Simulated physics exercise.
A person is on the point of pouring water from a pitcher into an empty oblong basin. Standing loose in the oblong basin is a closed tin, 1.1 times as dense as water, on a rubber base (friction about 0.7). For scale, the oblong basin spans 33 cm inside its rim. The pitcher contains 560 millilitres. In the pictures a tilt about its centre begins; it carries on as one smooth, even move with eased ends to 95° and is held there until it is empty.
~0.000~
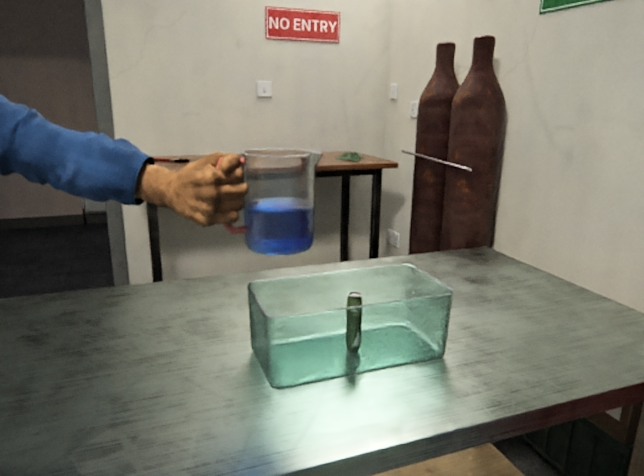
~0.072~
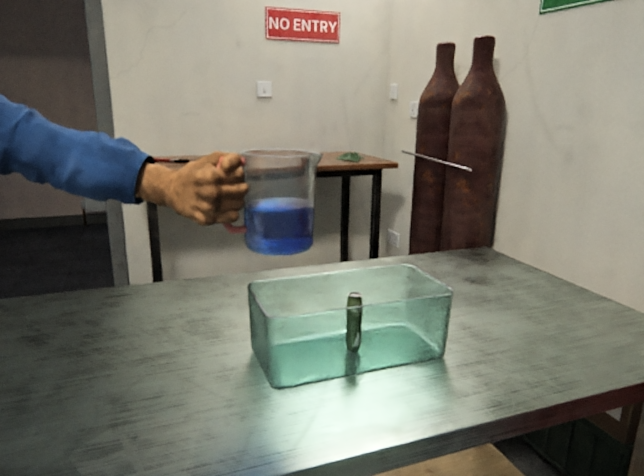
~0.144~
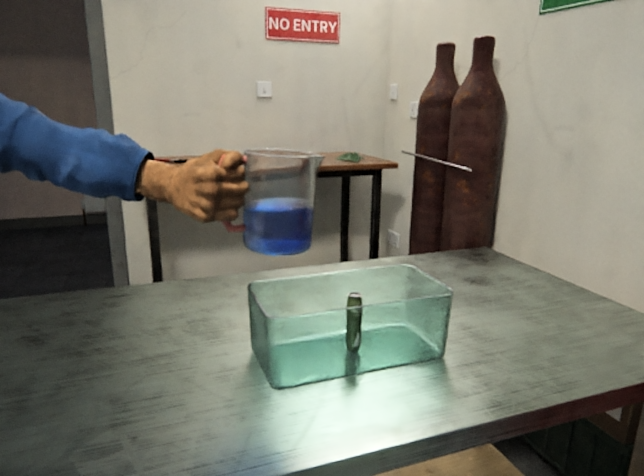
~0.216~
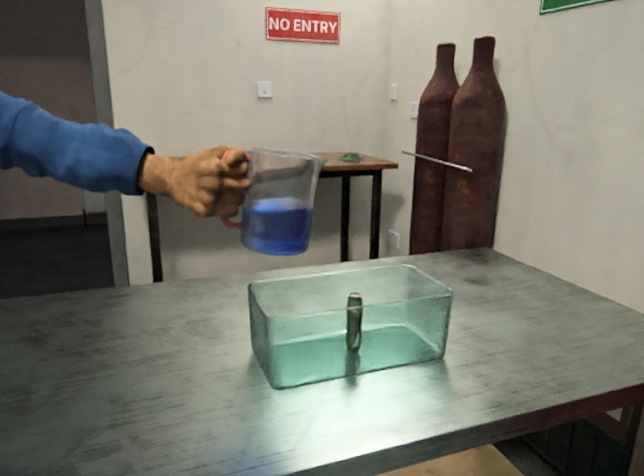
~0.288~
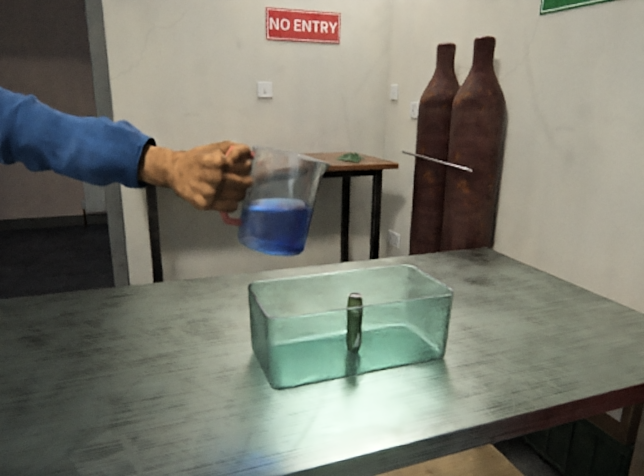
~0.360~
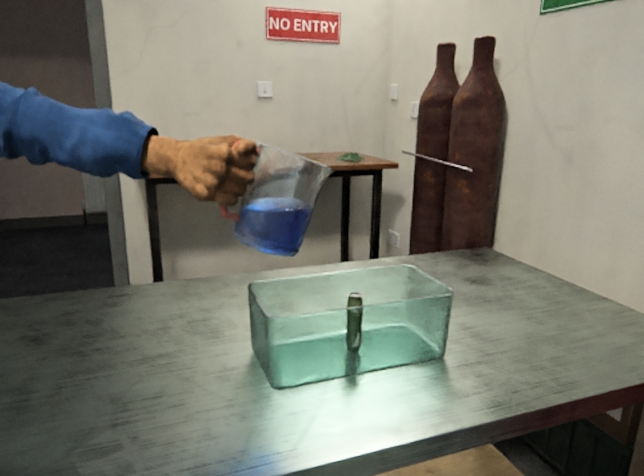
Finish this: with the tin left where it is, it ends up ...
It ends up standing.
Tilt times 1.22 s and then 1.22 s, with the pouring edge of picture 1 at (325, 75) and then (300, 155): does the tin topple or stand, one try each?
In the first try it remains standing; in the second it comes down.
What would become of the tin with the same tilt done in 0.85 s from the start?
In that case the tin stays vertical.
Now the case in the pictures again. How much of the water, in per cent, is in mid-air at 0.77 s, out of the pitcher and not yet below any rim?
About 0 per cent.
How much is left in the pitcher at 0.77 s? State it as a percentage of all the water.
I'd put it near 100 percent.
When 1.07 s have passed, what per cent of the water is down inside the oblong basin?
Roughly 16 %.
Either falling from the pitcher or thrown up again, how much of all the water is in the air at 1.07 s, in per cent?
About 22 percent.
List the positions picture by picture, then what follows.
It leans 0°; its right rim is at (322, 153); the water meets the walls at (246, 205) and (309, 201); the oblong basin's rim runs from (257, 300) to (431, 278); the tin's top is at (355, 297), in the first frame.
It leans 1°; its right rim is at (322, 153); the water meets the walls at (246, 206) and (309, 201), in the second frame.
It leans 3°; its right rim is at (324, 155); the water meets the walls at (246, 206) and (309, 201), in the third frame.
It leans 7°; its right rim is at (327, 159); the water meets the walls at (245, 207) and (309, 202), in the fourth frame.
It leans 12°; its right rim is at (330, 164); the water meets the walls at (244, 207) and (309, 202), in the fifth frame.
It leans 19°; its right rim is at (333, 169); the water meets the walls at (243, 206) and (309, 203), in the sixth frame.
Then, 0.77 s in, the tilt is 66° and 100 per cent is still to pour; the tin stands where it began.
Then, 1.07 s in, the tilt is 91° and 61 per cent is still to pour; the tin stands where it began.
Then, 1.38 s in, the tilt is 95° and 19 per cent is still to pour; the tin stands where it began.
Then, 1.72 s in, the tilt is 95° and 5 per cent is still to pour; the tin stands where it began.
Finally, the tin stands where it began.
